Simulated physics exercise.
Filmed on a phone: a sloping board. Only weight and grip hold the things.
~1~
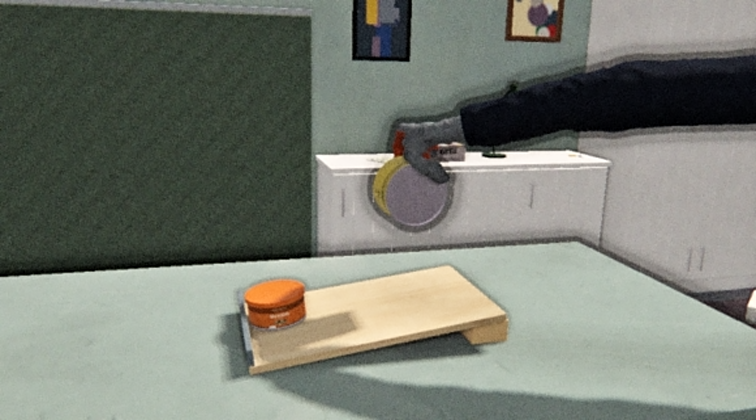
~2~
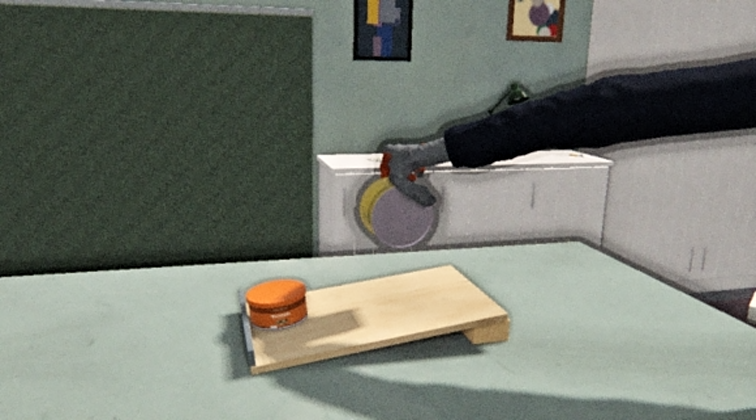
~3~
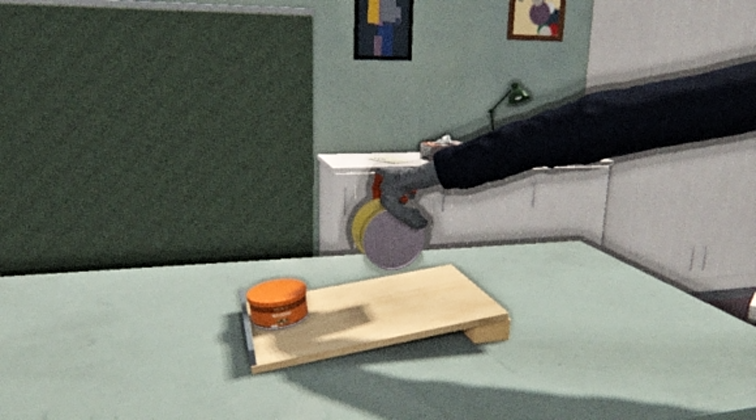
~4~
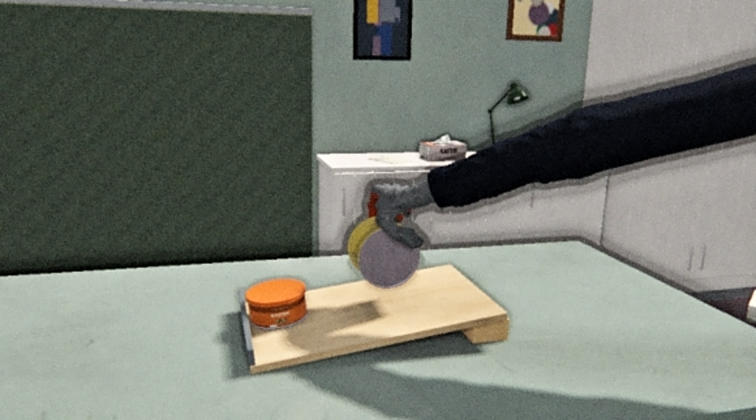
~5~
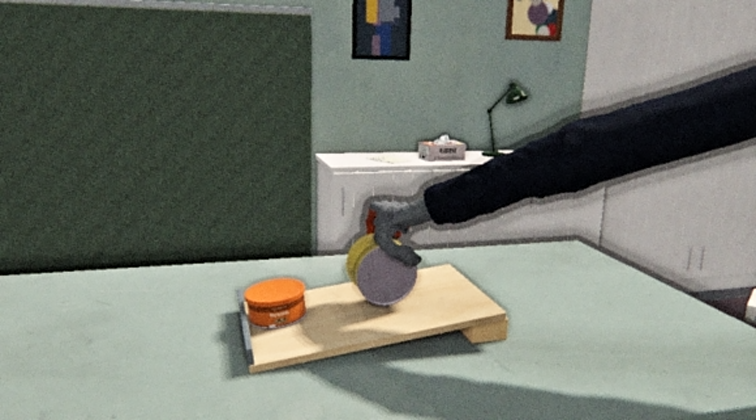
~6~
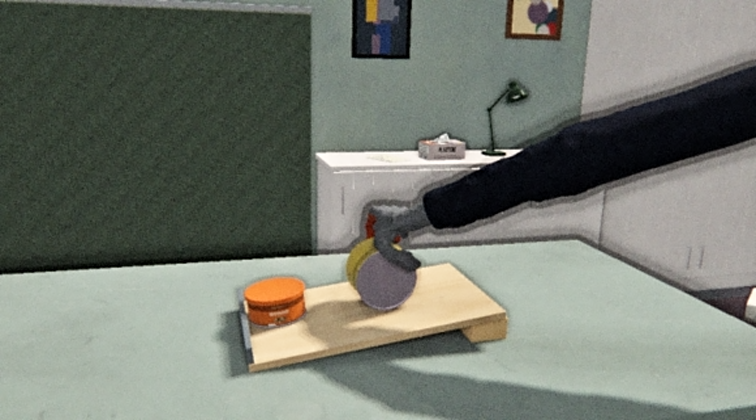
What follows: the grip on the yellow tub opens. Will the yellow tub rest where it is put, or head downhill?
As it turns out, it runs down the board.
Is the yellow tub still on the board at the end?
It is still on the board.
Then, 0.30 s after the last picture, yellow tub rolled a little near (371, 275).
Then, 0.50 s after the last picture, yellow tub rolled a little near (348, 279).
Then, 0.60 s after the last picture, yellow tub rolled about its own width near (336, 281).
At rest, moved from the start, yellow tub; orange tub in place. Seen from the same camera at the end, yellow tub near (334, 282). The yellow tub goes downhill.
